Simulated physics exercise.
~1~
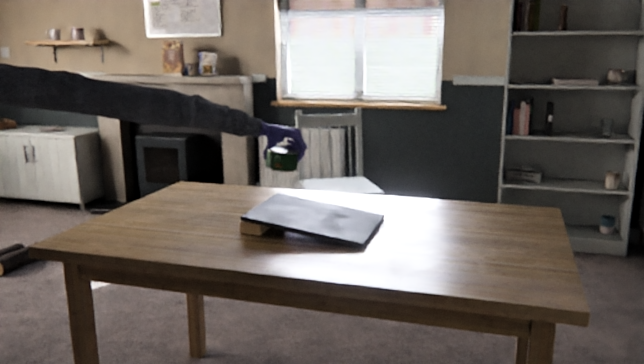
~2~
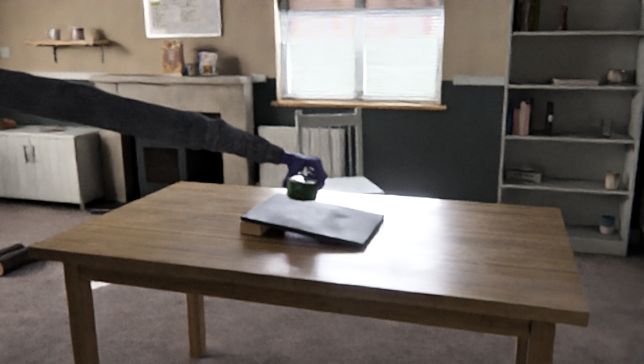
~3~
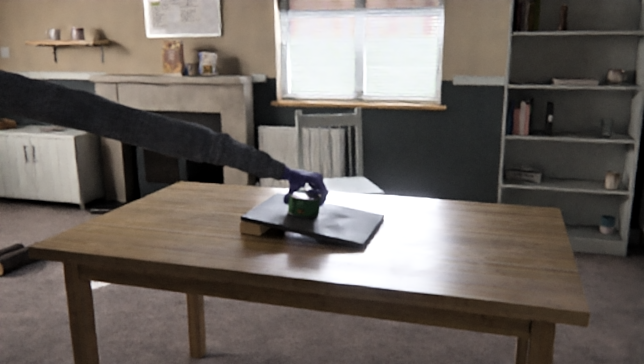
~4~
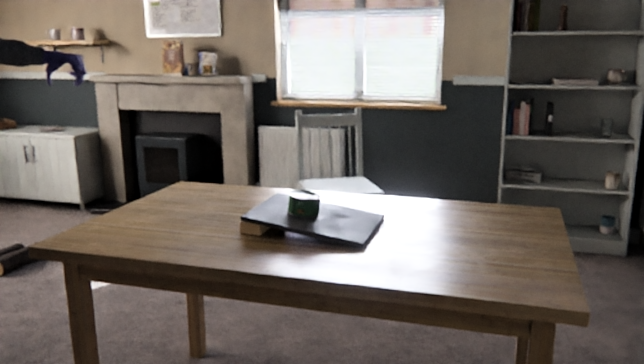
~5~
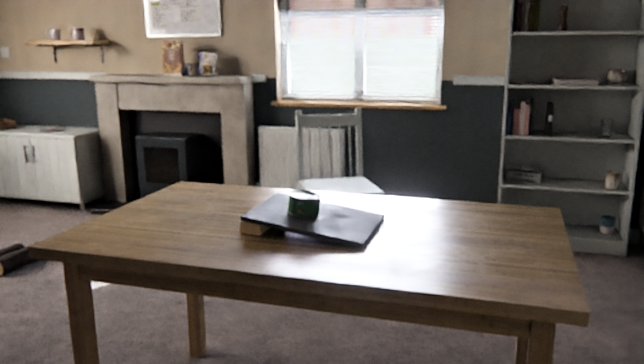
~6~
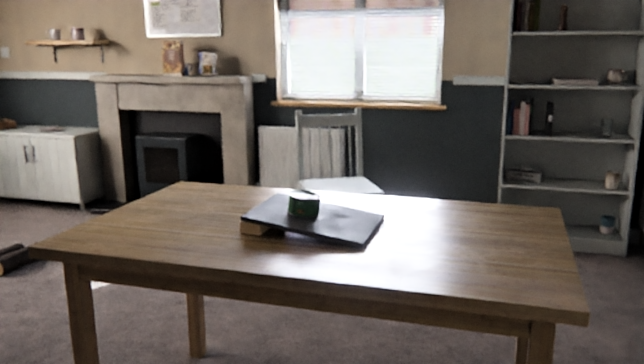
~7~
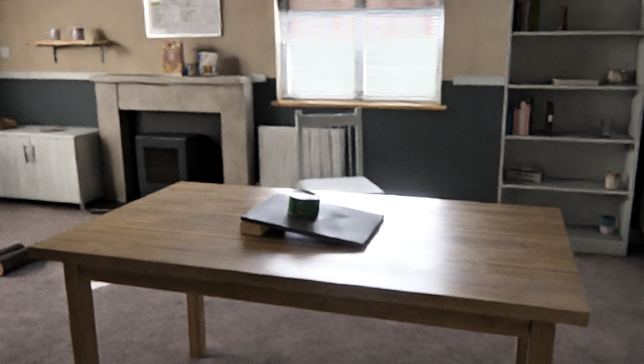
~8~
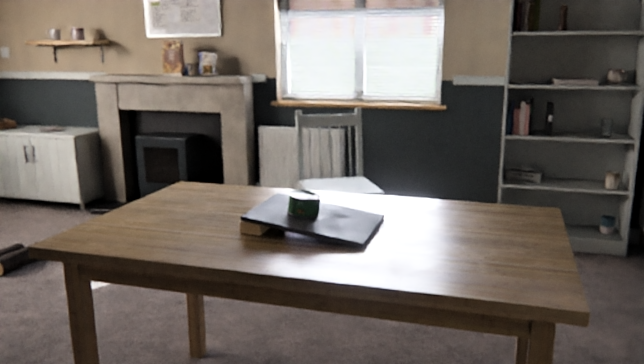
Gloved hand placing a green tub on a tilted dark board atop a wooden table, then withdrawing left as the tub stays still.
